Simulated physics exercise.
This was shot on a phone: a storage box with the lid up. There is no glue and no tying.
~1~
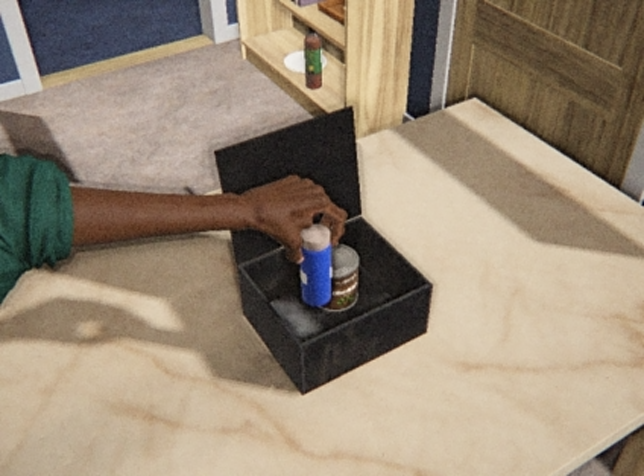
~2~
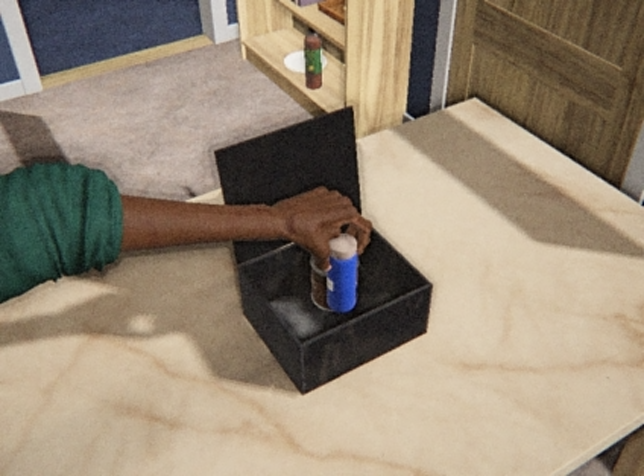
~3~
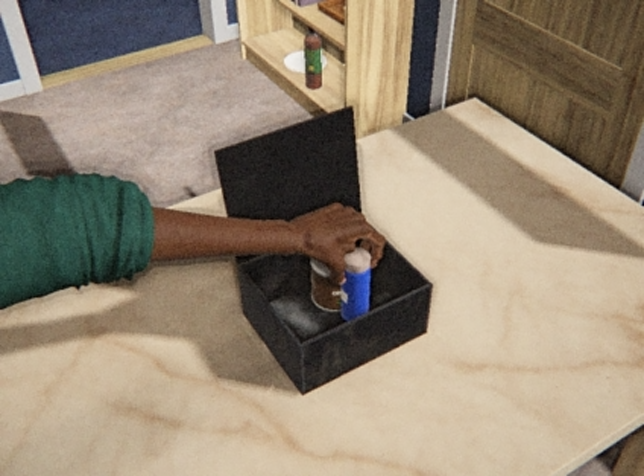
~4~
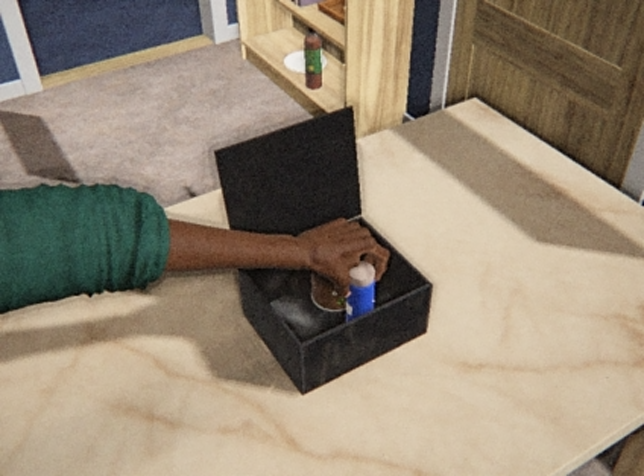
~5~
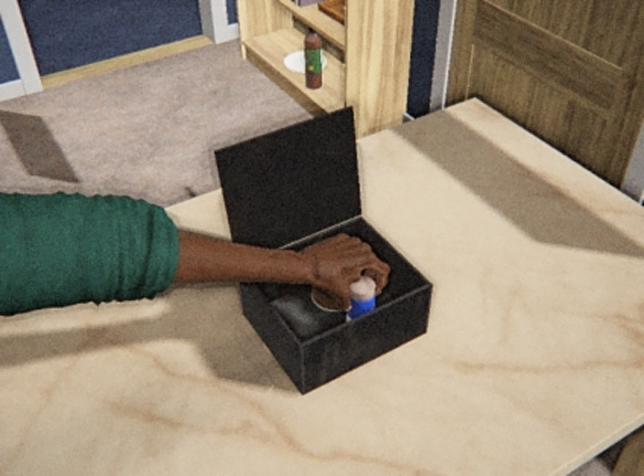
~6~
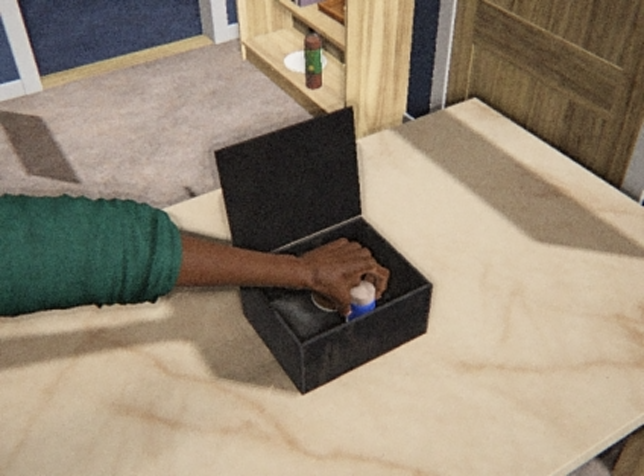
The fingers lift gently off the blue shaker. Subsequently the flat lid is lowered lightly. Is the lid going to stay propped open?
Yes, it stays open.
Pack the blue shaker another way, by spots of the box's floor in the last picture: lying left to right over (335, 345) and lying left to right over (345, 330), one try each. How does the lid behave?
Lid: First try closed, second try closed.
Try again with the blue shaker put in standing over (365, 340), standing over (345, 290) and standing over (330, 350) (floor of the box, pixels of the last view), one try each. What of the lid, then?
So: First open, second shut tight, third open.
Then, 1.40 s past the last view, lid 70° above the rim.
Then, 1.80 s past the last view, lid 30° above the rim.
Finally, lid 6° above the rim; both still in place. Final places as the last picture's camera would see them, blue shaker near (360, 317).
